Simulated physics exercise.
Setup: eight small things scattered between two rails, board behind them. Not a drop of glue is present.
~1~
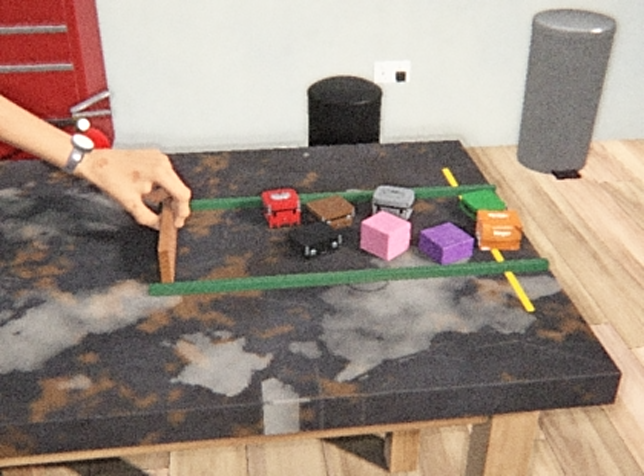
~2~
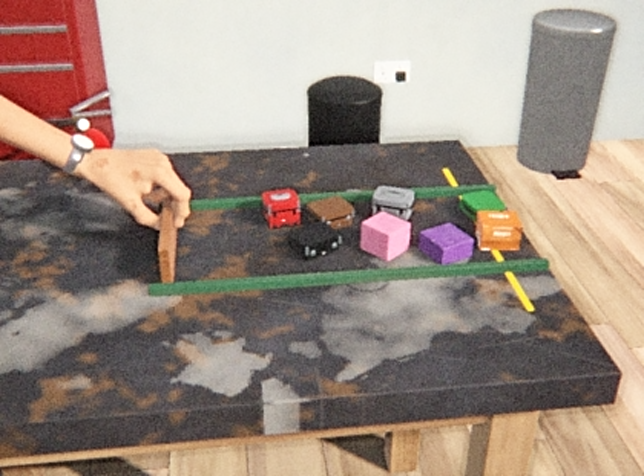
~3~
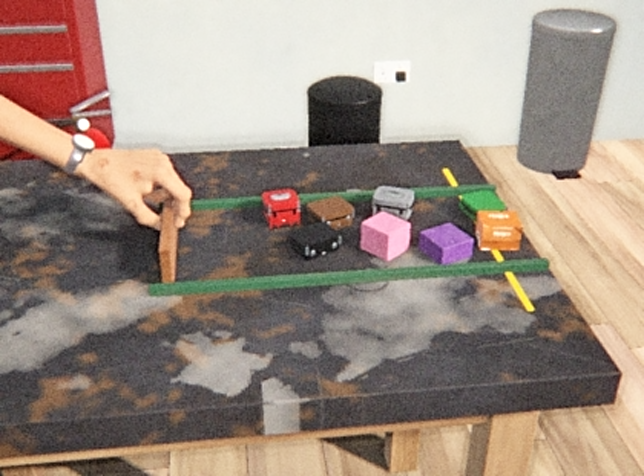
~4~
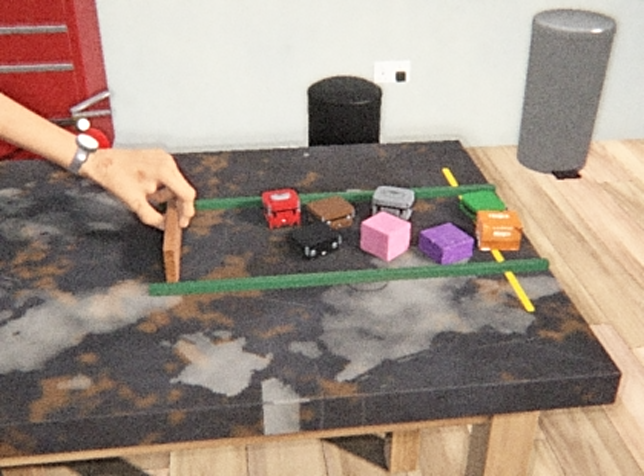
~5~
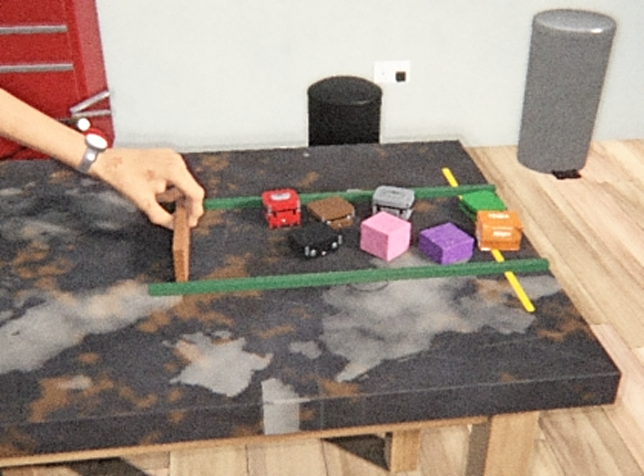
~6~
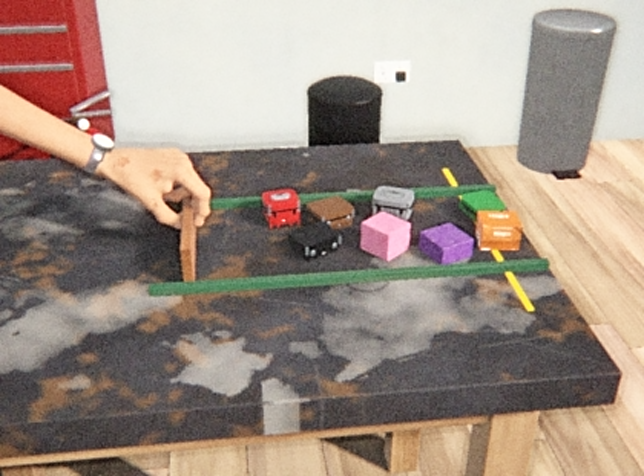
A hand wearing a wristwatch slides an upright brown board slightly to the right between two green rails on a dark, mottled table, seen from above at an angle by a still camera. Ahead of it sit red, brown, black, grey, pink, purple, green and orange cases and blocks, the last two by a yellow tape line. The board moves slowly, touching none of them, and they stay still.
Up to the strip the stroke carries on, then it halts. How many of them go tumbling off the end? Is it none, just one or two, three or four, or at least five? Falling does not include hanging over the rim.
The number that drop off is at least five.
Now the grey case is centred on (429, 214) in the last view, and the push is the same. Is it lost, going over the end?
Here the grey case winds up off.
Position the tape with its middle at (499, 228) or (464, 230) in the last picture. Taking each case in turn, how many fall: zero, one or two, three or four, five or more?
Taking the spots in order - at least five, then three or four.
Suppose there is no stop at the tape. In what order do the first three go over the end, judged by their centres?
The order goes the orange box, the green case, and then the purple block.
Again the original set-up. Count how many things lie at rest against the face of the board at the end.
Number in contact with it: 2.
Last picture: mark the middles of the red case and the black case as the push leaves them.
The first near (486, 198), the second near (512, 236).
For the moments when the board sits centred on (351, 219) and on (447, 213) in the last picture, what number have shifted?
Answer - first 6, then 8.
Soon after, none off yet; green case at rest near (483, 208); orange box at rest near (498, 231); purple block at rest near (446, 244).
At rest, the number that fall off is five or more; fallen, brown case, pink block, grey case, purple block, orange box and green case.
